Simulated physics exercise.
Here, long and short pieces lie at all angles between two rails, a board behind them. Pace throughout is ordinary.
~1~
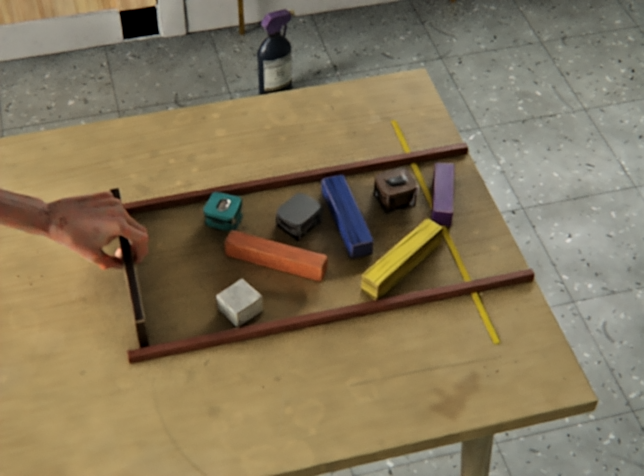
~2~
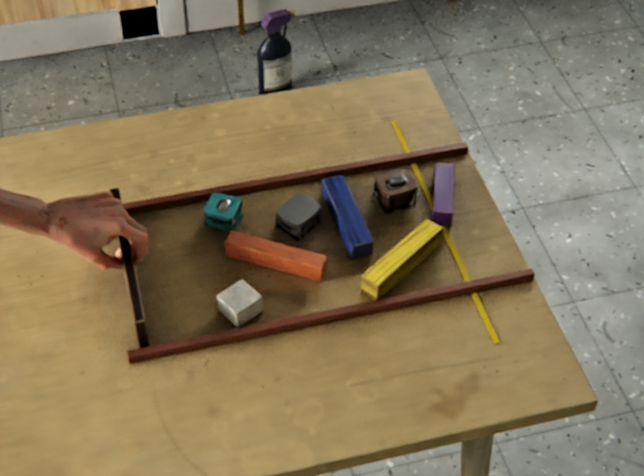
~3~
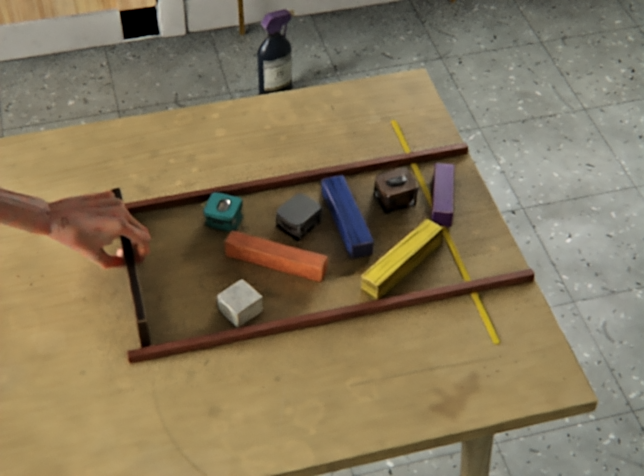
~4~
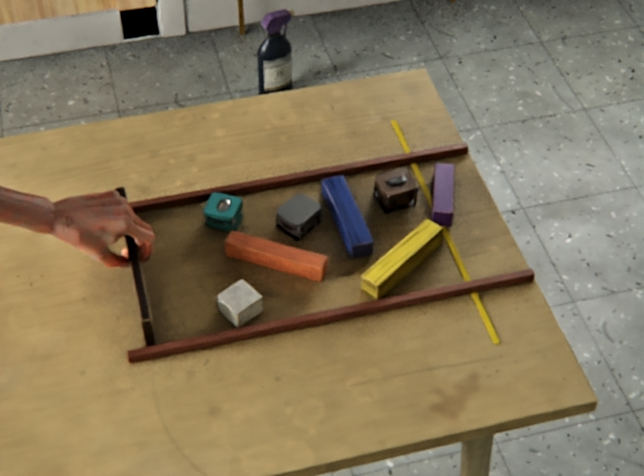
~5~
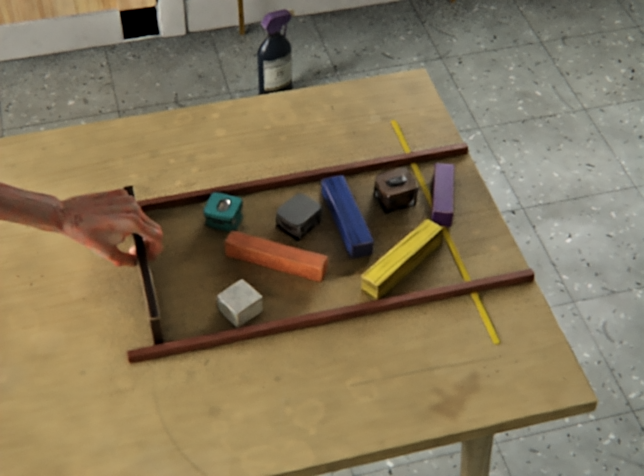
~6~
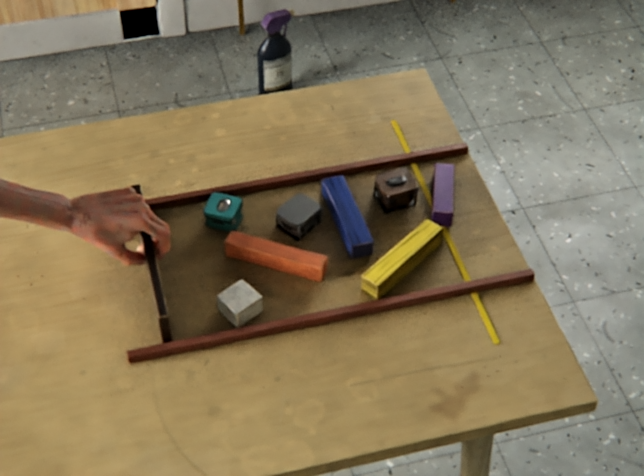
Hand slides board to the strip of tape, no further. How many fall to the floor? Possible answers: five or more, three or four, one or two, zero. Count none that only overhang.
Odds are the fallen group will hold three or four.
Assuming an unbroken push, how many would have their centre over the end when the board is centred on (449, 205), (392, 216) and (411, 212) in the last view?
Per position: 4 / 1 / 2.
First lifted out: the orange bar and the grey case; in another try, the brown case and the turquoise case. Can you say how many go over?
The number fallen is 1, and in the other try 2.
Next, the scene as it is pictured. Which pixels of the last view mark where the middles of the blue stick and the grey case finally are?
Near (491, 186) and (457, 180).
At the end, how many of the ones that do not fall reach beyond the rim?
I'd say 1 of them.
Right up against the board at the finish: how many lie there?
The figure is 3.
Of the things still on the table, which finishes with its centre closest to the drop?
The blue stick is the one you want.
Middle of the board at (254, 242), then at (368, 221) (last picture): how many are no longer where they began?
Tally: 3; 8.
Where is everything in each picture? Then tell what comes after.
The first frame shows purple bar (443, 194); brown case (395, 190); yellow stick (403, 259); board (129, 266); tape (440, 221).
The second frame shows brown case (395, 190); grey case (299, 217).
The third frame shows yellow stick (403, 259); turquoise case (223, 214).
The fourth frame shows purple bar (443, 194); orange bar (276, 256).
The fifth frame shows brown case (395, 190); white block (240, 303).
The sixth frame shows purple bar (443, 194); brown case (395, 190); yellow stick (403, 259); board (151, 262); tape (440, 221).
Early on, none off yet; purple bar at rest near (443, 194); brown case at rest near (395, 190); yellow stick at rest near (403, 259).
Finally, the number that fall off is three or four; lost, yellow stick, brown case and purple bar.
